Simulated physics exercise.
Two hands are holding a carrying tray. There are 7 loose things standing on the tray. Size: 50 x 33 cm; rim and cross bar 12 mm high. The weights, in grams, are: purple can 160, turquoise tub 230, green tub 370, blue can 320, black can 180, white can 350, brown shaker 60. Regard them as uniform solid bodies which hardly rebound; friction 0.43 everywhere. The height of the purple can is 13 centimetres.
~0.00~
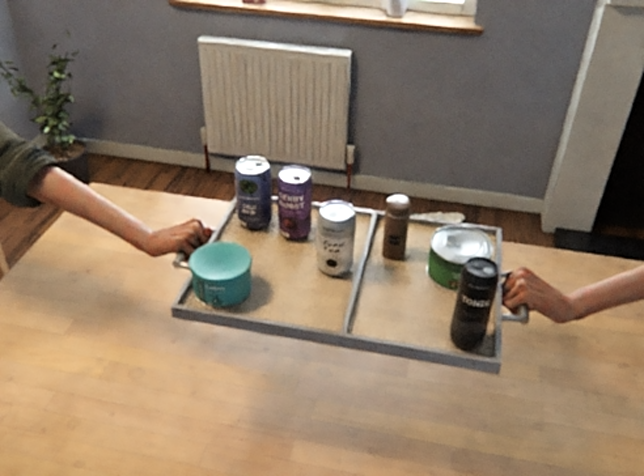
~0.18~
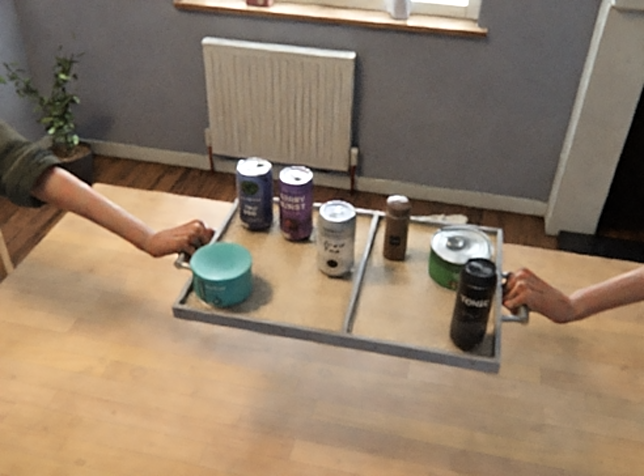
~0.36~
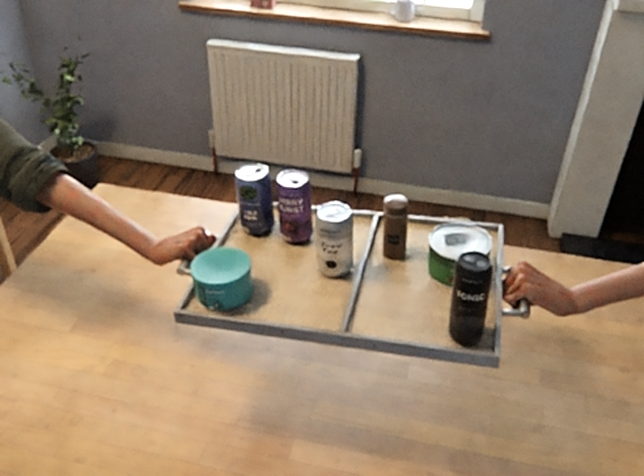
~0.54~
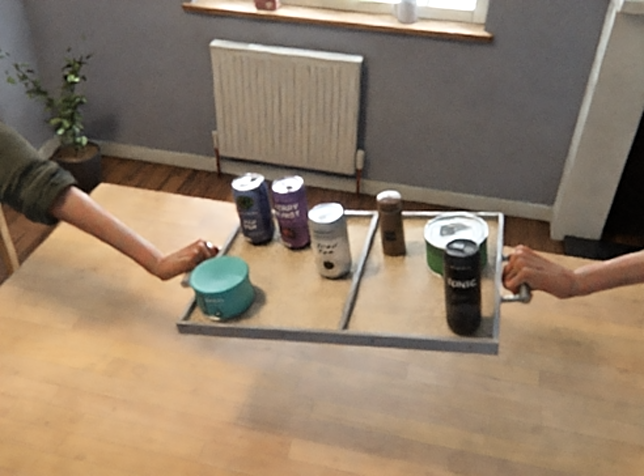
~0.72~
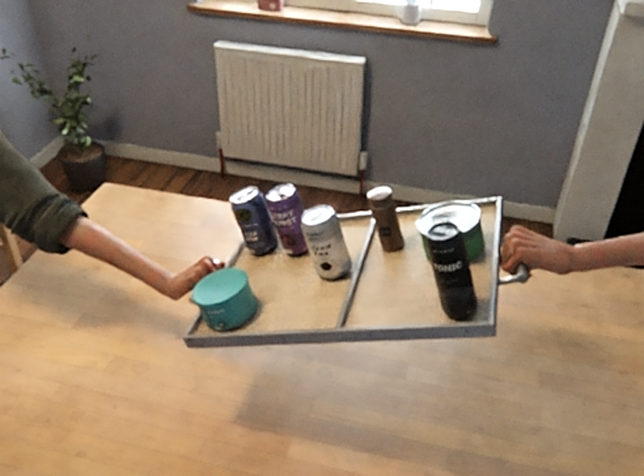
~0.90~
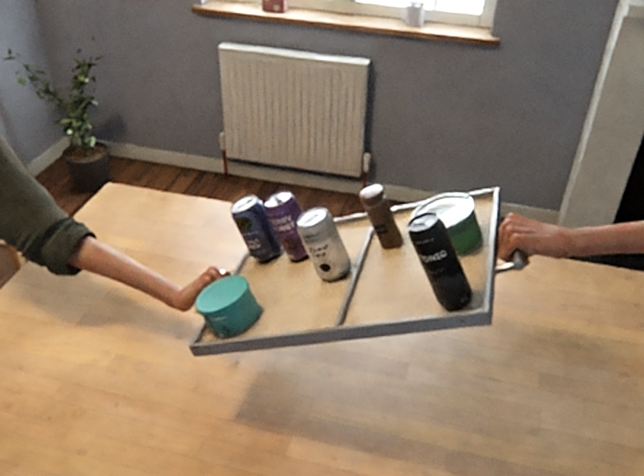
In a room with a radiator, two hands holding a tray of cans and tubs above a wooden table, tilting it left edge down.
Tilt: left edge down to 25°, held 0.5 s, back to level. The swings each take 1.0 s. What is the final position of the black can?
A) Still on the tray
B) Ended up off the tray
The answer is A.
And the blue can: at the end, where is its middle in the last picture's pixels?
End point: Approx. (251, 193).
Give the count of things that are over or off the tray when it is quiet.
Total count: 2.
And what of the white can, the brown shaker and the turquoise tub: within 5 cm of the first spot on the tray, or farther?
Well, the white can winds up somewhere else; the brown shaker winds up somewhere else; and the turquoise tub remains where it was.
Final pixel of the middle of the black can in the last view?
It ends up at about (286, 298).
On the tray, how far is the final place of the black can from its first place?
Net shift near 29 cm.
Around 1.20 s, tray at 25°, left edge down; black can on its side near (371, 293); brown shaker on its side; green tub shifted 2 cm.
Around 1.30 s, tray at 25°, left edge down; black can on its side near (347, 296); brown shaker on its side; green tub shifted 3 cm.
Around 1.60 s, tray at 25°, left edge down; black can on its side near (286, 310); brown shaker on its side; green tub shifted 9 cm.
Around 2.10 s, tray at 12°, left edge down; black can on its side near (283, 305); brown shaker on its side; white can shifted 17 cm.
Finally (3.8 s), on their side or leaning hard on the tray, black can and brown shaker; not toppled but over 5 cm from the start, green tub and white can; the other 3 still in place (within 5 cm). In the last view, black can near (286, 298).
